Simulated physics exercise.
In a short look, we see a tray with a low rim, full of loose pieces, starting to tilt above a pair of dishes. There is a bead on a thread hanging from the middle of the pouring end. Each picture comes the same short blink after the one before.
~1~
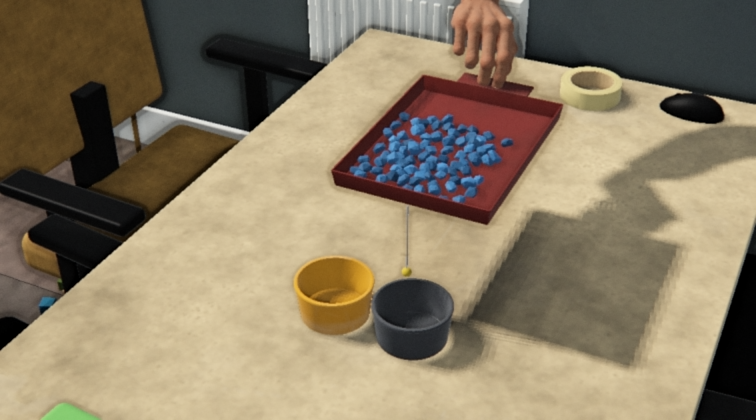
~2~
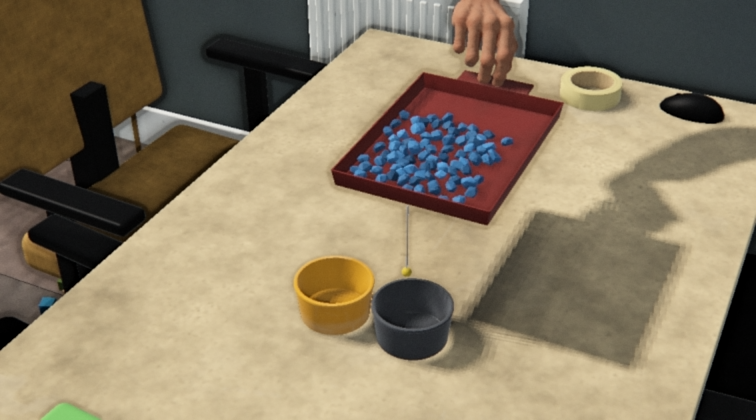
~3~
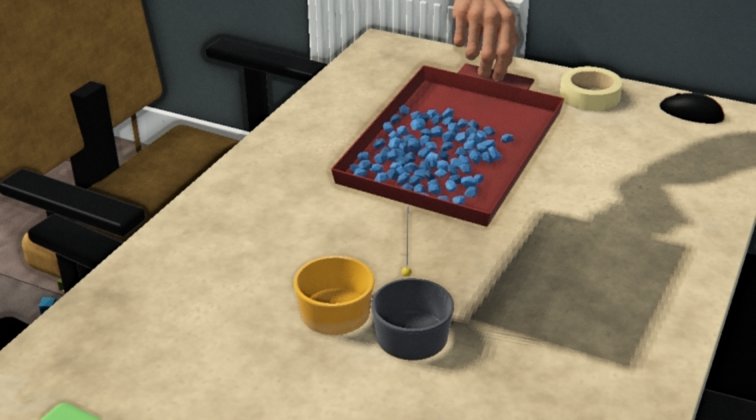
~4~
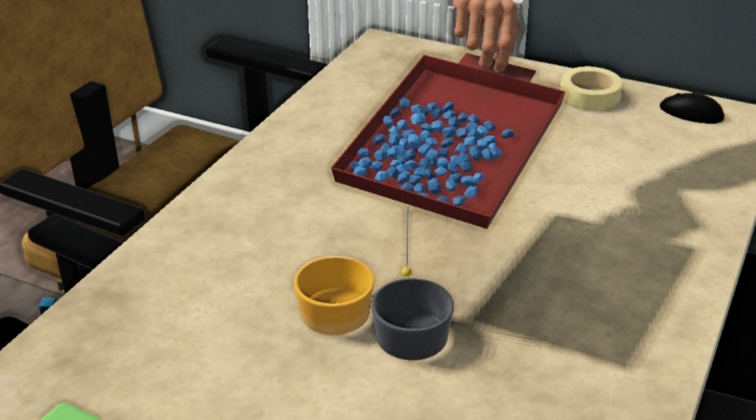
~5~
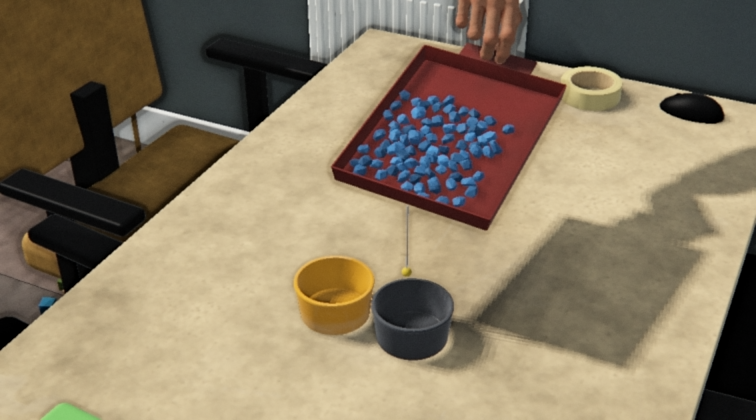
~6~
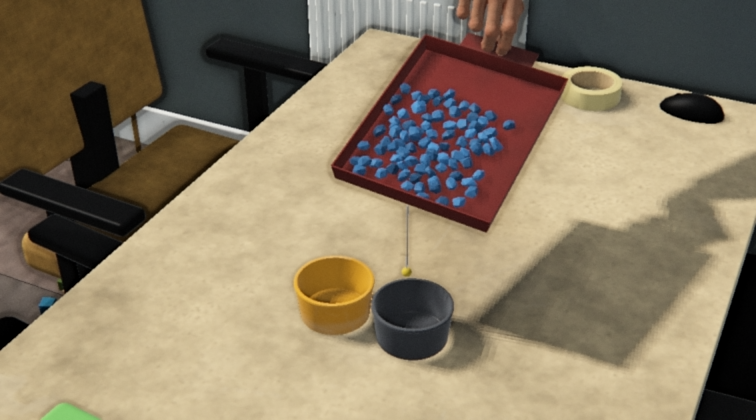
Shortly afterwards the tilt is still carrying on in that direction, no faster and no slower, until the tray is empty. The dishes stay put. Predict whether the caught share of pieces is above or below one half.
Most gets spilled.
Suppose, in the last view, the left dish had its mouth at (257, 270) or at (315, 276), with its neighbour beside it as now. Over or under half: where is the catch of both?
One: Below a half. Two: Below a half.
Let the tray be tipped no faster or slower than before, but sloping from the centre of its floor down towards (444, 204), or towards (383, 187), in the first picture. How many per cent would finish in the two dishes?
Lab note: Try one about 40 %, try two about 90 %.
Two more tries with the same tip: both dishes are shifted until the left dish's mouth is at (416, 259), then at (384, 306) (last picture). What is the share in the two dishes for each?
Around 20 % followed by around 60 %.
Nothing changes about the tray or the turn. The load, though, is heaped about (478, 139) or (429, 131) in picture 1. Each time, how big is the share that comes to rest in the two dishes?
Close to 10 %, followed by close to 30 %.
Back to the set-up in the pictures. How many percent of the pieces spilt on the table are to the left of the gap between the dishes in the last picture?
I'd put it at around 10 per cent.
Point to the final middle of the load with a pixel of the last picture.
Somewhere around (463, 350) in the last picture.
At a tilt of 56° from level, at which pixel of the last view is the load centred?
Check around (445, 179) in the last picture.
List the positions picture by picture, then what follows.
In the first picture, corners of the pouring end at (335, 169) and (488, 209), level; middle of the load at (433, 161), aquarium stones; left dish at (317, 315); right dish at (396, 341); bead on its thread at (407, 272).
In the second picture, corners of the pouring end at (335, 169) and (488, 209), level; middle of the load at (433, 160).
In the third picture, corners of the pouring end at (335, 168) and (488, 211), tipped barely, lowest at the right corner; middle of the load at (433, 158).
In the fourth picture, corners of the pouring end at (335, 167) and (488, 214), tipped a little, lowest at the right corner; middle of the load at (433, 155).
In the fifth picture, corners of the pouring end at (335, 166) and (488, 217), tipped a little, lowest at the right corner; middle of the load at (434, 151).
In the sixth picture, corners of the pouring end at (335, 165) and (488, 219), tipped a little, lowest at the right corner; middle of the load at (434, 149); left dish at (317, 315); right dish at (396, 341).
Soon after the last picture, tray tipped steeply; all on the tray.
A little later, tray tipped right over; about half on the tray; a small part in the right dish; about a quarter outside both; about a quarter in the air.
Later still, tray tipped past a quarter turn; about a third in the right dish; about two thirds outside both.
At rest, tray tipped past a quarter turn; about a third in the right dish; none in the left dish; about two thirds outside both.
